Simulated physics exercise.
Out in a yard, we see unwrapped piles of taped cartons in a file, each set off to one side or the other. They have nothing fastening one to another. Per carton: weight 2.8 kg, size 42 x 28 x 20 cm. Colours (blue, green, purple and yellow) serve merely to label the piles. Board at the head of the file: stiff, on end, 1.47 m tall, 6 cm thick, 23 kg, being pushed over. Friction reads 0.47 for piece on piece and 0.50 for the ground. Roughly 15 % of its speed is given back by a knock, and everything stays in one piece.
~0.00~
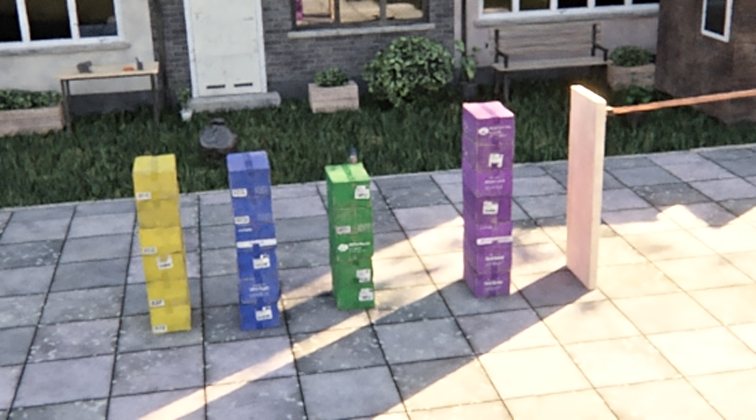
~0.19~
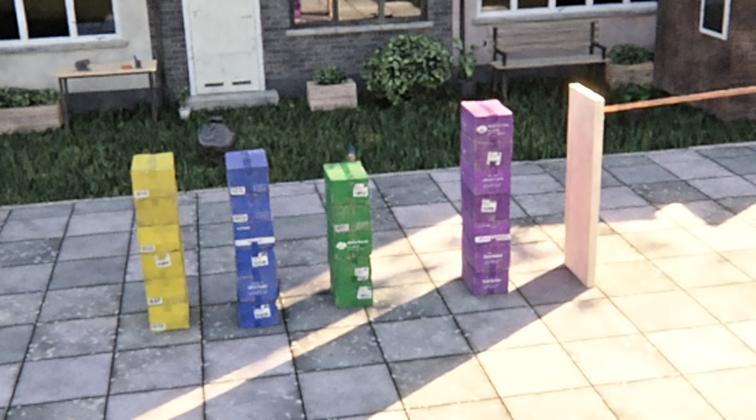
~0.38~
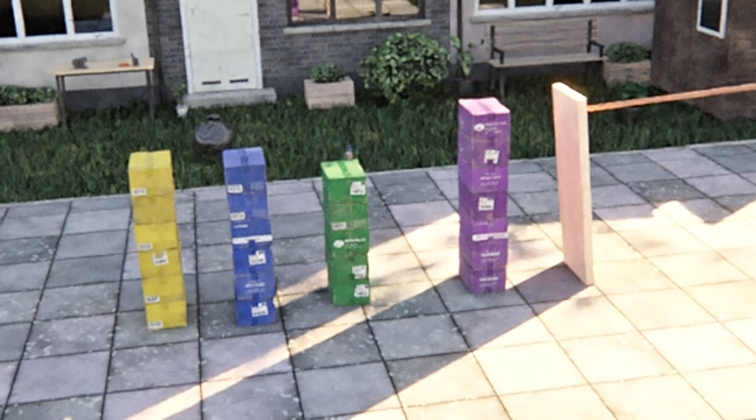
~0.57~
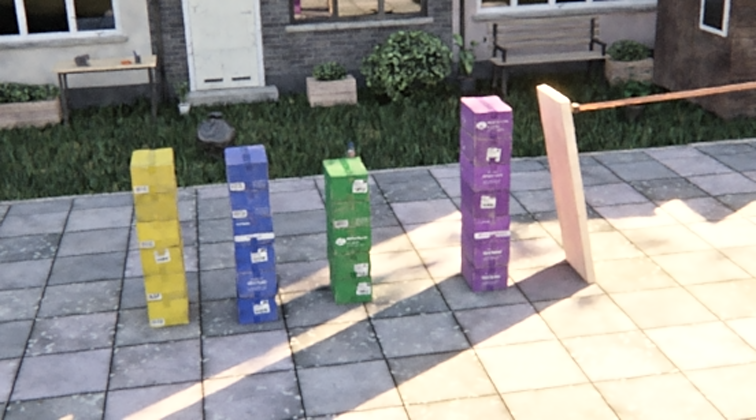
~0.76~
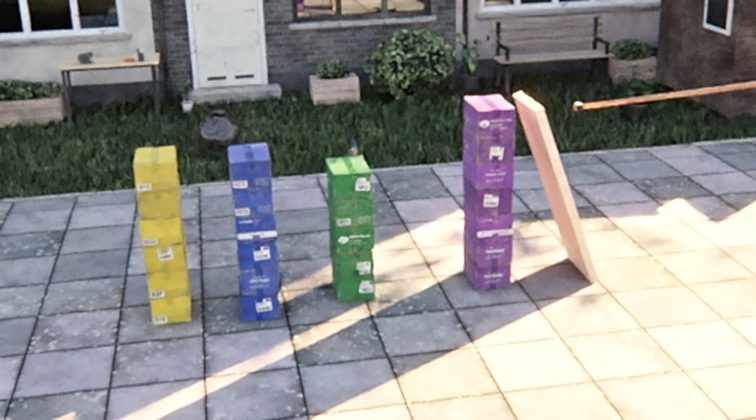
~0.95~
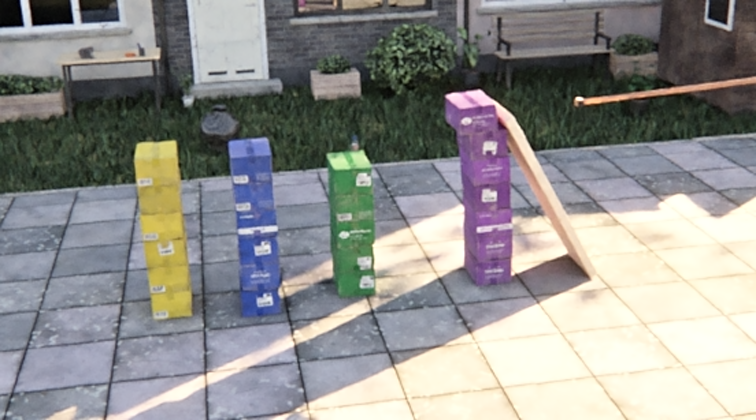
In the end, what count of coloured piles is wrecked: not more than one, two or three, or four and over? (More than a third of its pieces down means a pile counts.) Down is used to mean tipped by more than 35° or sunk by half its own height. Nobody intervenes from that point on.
The count is four and over.
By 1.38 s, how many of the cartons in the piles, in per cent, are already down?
By then 25 %.
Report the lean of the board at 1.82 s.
At that moment it leans around 70° from upright.
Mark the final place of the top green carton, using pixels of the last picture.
Roughly (172, 261).
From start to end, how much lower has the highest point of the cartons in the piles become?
It sits roughly 75 centimetres lower.
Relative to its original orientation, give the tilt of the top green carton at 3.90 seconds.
Its tilt comes to about 40° at that moment.
After 1.38 s, board 50° from upright; 6 of the 24 cartons down; top purple carton 37° from how it stood, 20 cm lower.
After 1.82 s, board 70° from upright; 7 of the 24 cartons down; top green carton 18° from how it stood; top purple carton 16° from how it stood, 55 cm lower.
After 3.36 s, board 70° from upright; 18 of the 24 cartons down; top blue carton 41° from how it stood, 22 cm lower; top purple carton 39° from how it stood, 69 cm lower.
After 3.90 s, board 70° from upright; 24 of the 24 cartons down; top blue carton on its side; top yellow carton on its side.
In the end (6.8 s), board 71° from upright; 24 of the 24 cartons down; top blue carton upside down; top yellow carton upside down. Wrecked, blue, green, purple and yellow.
